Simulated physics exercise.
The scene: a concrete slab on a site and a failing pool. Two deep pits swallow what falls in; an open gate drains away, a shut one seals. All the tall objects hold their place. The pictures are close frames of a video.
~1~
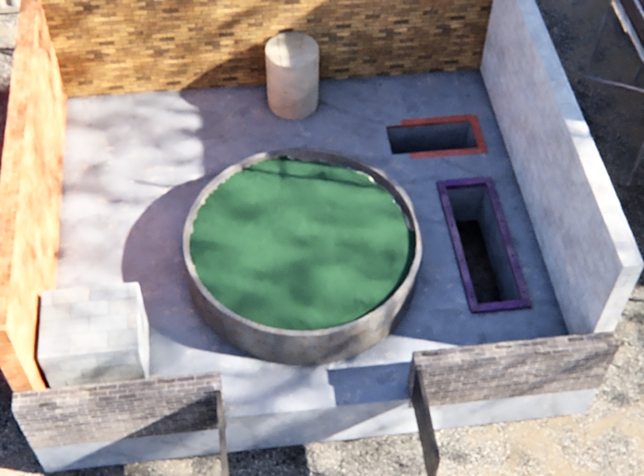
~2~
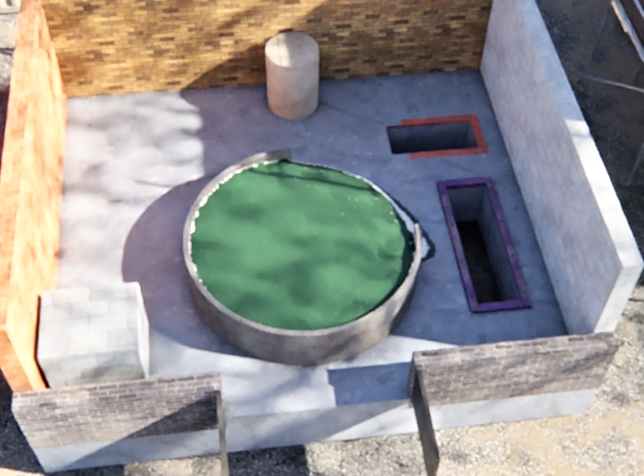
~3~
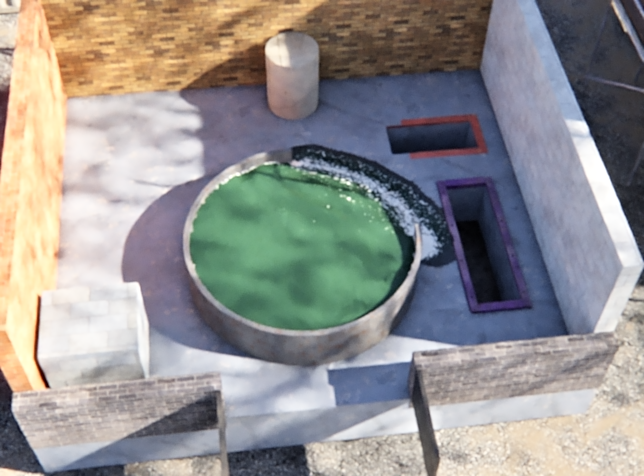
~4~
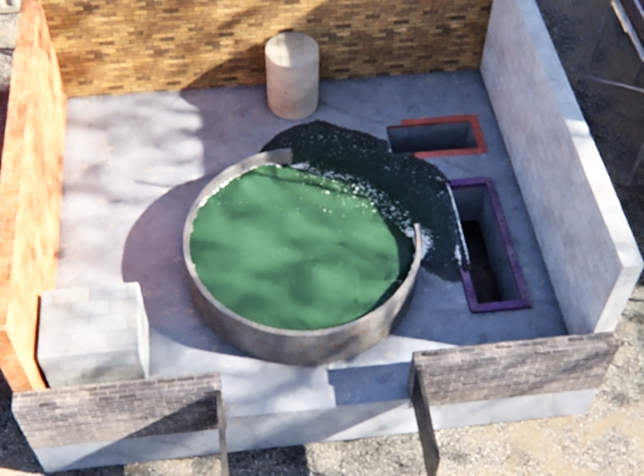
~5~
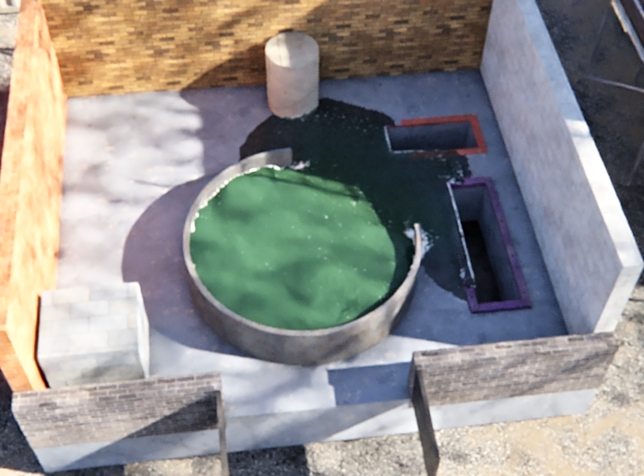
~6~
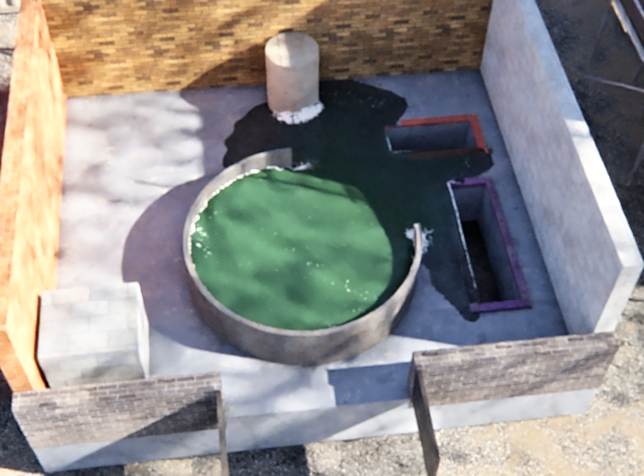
A round tank of green liquid sat whole on a concrete slab, then its far side opened and the liquid poured out, spreading darkly around the two pits and to the base of an upright cylinder.
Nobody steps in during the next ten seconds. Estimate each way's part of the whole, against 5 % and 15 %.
The gate takes not even 5 %; the red pit takes above 15 %; the purple pit takes above 15 %.
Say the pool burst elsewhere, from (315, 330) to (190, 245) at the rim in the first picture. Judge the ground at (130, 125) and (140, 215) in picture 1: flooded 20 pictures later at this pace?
As listed: Awash, wet.
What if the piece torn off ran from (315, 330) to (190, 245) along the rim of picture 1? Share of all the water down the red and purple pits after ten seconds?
Roughly, in per cent: Red 2, purple 0.
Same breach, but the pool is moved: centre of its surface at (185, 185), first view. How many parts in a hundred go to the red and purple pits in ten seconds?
Per cent: Red 40, purple 10.
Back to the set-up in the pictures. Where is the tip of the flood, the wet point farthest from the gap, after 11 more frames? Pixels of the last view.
Around (114, 97).
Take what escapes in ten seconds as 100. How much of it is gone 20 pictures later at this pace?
Near 55 in a hundred.
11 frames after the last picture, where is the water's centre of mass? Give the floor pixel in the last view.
Near (340, 214).
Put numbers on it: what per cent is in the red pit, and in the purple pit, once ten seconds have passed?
In turn 54 and 20 per cent.
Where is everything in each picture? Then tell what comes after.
In the first frame, the round tank at (303, 238) is whole and still.
In the second frame, water pours out on the round tank's far side and has run to a hidden place.
In the third frame, the front is at (450, 254), out from the gap on the round tank's far side.
In the fourth frame, water pours out on the round tank's far side and has run to (283, 136).
In the fifth frame, water pours out on the round tank's far side and has run to (273, 120).
In the sixth frame, water pours out on the round tank's far side and has run to (328, 85).
A moment on, water covers 30 % of the floor; the gate 0 %, the red pit 7 %, the purple pit 6 %.
Next, water covers 40 % of the floor; the gate 0 %, the red pit 15 %, the purple pit 10 %.
Then, water covers 45 % of the floor; the gate 0 %, the red pit 28 %, the purple pit 14 %.
Later, water covers 65 % of the floor; the gate 0 %, the red pit 44 %, the purple pit 19 %.
In the end, water covers 80 % of the floor; the gate 1 %, the red pit 54 %, the purple pit 20 %.
